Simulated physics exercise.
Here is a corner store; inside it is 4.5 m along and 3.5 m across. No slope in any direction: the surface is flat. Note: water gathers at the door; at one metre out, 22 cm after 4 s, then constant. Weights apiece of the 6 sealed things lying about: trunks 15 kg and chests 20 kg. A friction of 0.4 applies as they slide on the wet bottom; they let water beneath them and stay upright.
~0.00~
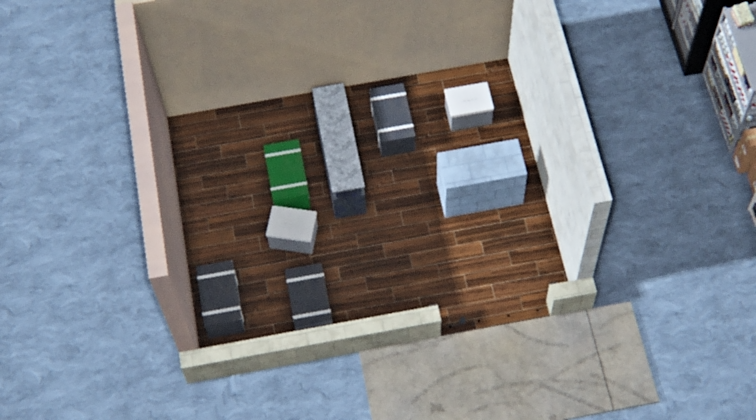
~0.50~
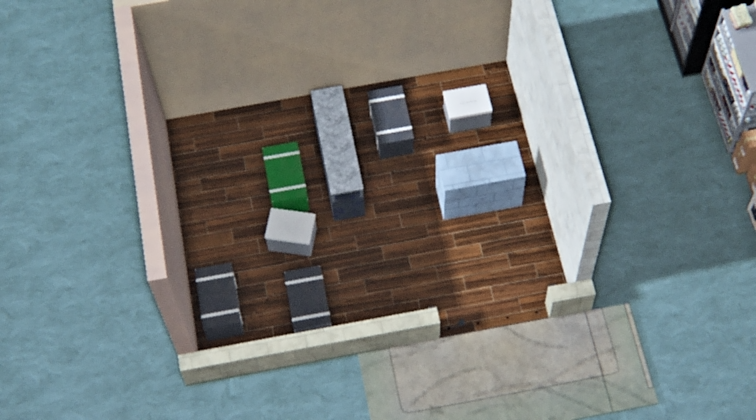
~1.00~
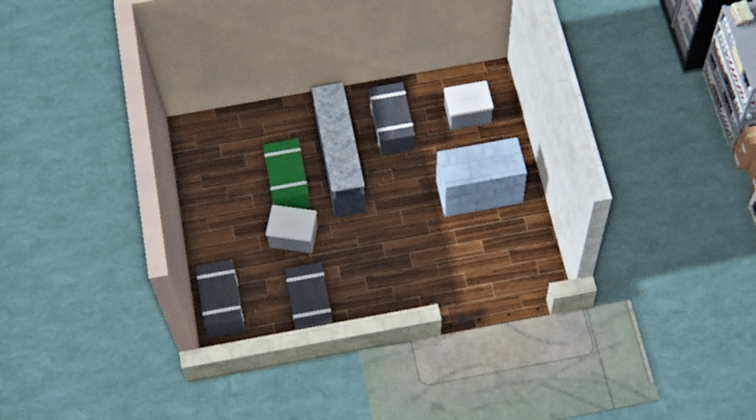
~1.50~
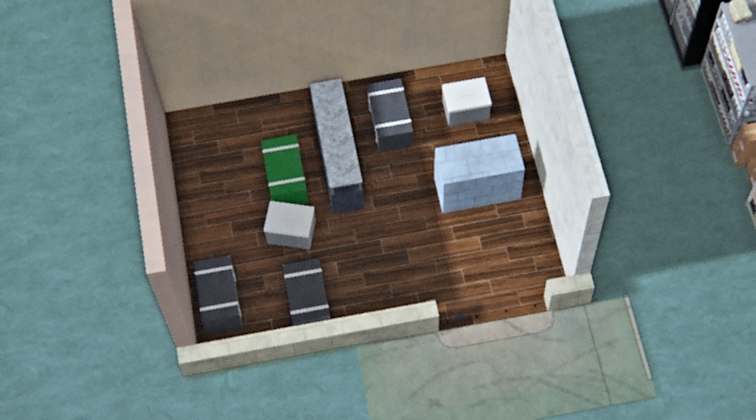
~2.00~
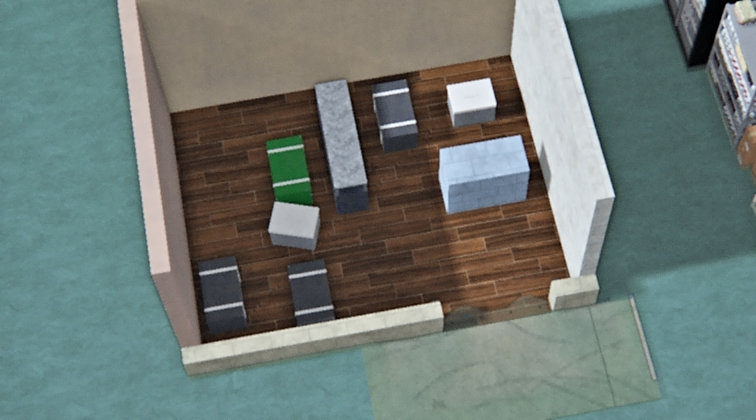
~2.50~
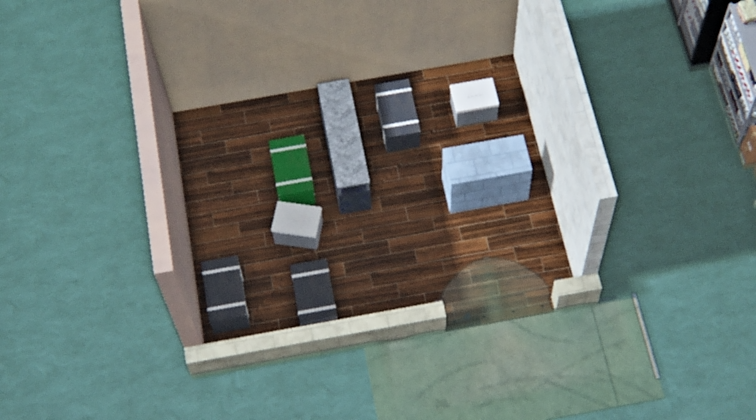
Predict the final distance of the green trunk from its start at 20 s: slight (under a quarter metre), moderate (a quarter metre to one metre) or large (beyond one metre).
Moderate.
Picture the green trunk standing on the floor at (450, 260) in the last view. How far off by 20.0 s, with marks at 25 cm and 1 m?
I'd say it goes a long distance.
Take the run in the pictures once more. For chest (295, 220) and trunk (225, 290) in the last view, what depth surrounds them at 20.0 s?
I'd put it at 17 cm and 15 cm respectively.
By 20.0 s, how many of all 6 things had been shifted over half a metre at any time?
6.
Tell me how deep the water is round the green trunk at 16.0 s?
About 14 cm.
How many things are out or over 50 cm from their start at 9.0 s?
I make it 2 by then.
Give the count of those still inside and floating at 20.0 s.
By my count, 6.
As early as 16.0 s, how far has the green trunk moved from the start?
Close to 80 cm.
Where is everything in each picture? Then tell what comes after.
The green trunk at (286, 169), on the bottom; 0.0 m2 under water; 0 of 6 have shifted, in the first picture.
The green trunk at (285, 172), on the bottom; 0.0 m2 under water; 0 of 6 have shifted, in the second picture.
The green trunk at (286, 169) rests on the ground; water covers 0.0 m2; 0 of 6 have shifted, in the third picture.
The green trunk at (284, 165), on the bottom; water covers 0.0 m2; 0 of 6 have shifted, in the fourth picture.
The green trunk at (288, 166), on the bottom; water covers 0.0 m2; 0 of 6 have shifted, in the fifth picture.
The green trunk at (291, 165) rests on the ground; water covers 0.6 m2; 0 of 6 have shifted, in the sixth picture.
After 4.0 s the green trunk is near (291, 165), 0.0 m from its start, aground; 0 afloat.
After 9.0 s the green trunk is near (288, 157), 0.1 m from its start, aground; 2 afloat.
After 16.0 s the green trunk is near (290, 103), 0.8 m from its start, afloat; 6 afloat.
After 20.0 s the green trunk is near (277, 119), 0.6 m from its start, afloat; 6 afloat.
